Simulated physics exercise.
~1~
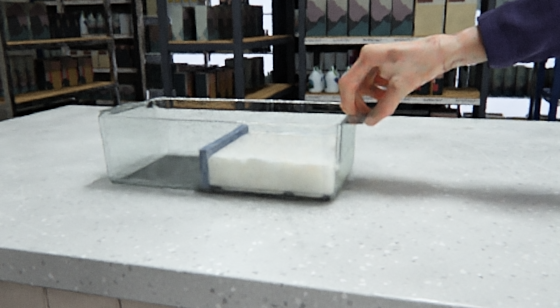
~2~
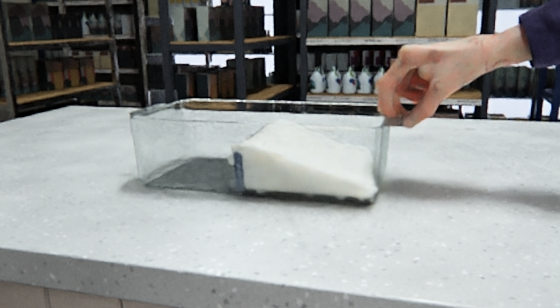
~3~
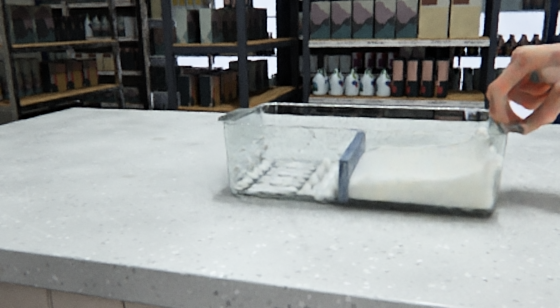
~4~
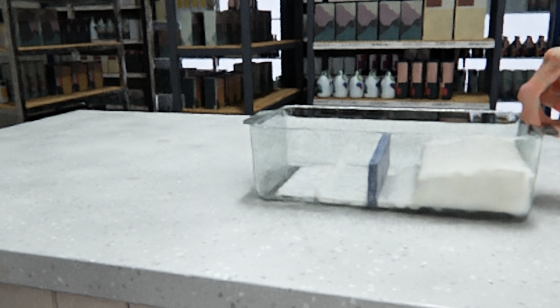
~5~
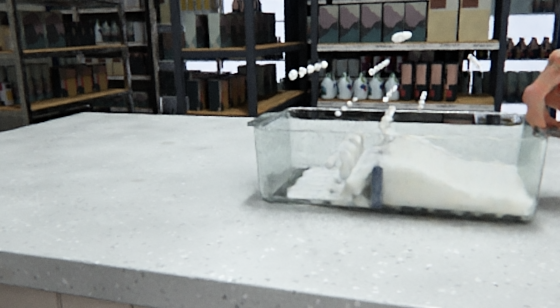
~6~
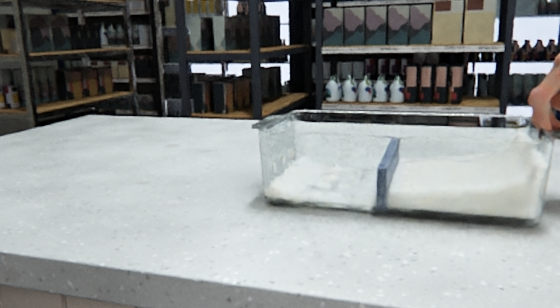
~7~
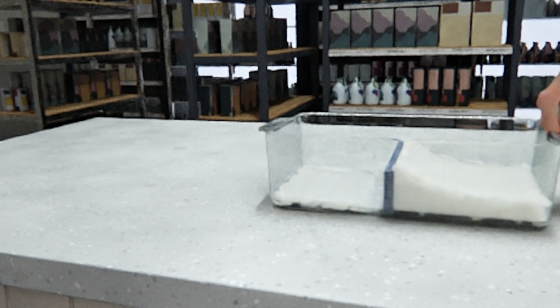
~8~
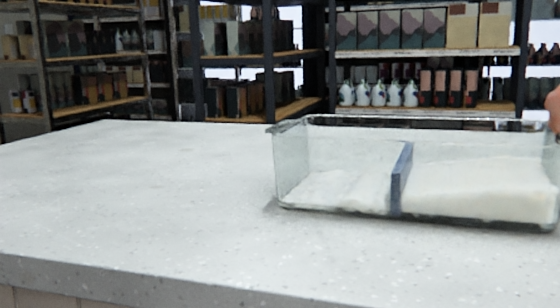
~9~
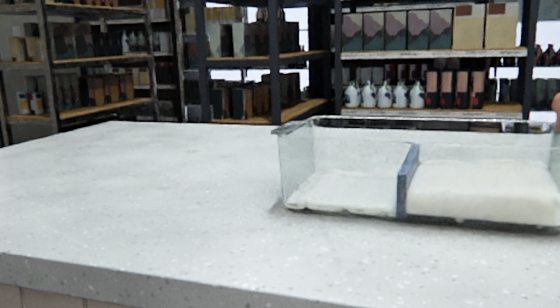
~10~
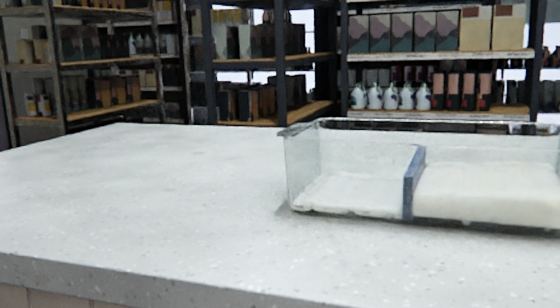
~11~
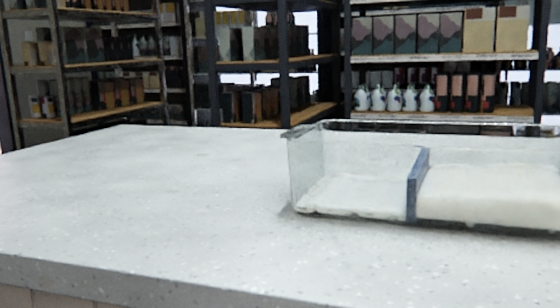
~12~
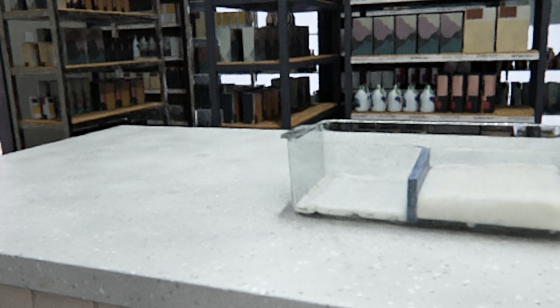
Milk in a divided glass box sloshing over the blue divider as a hand pulls it right, then settling on both sides.
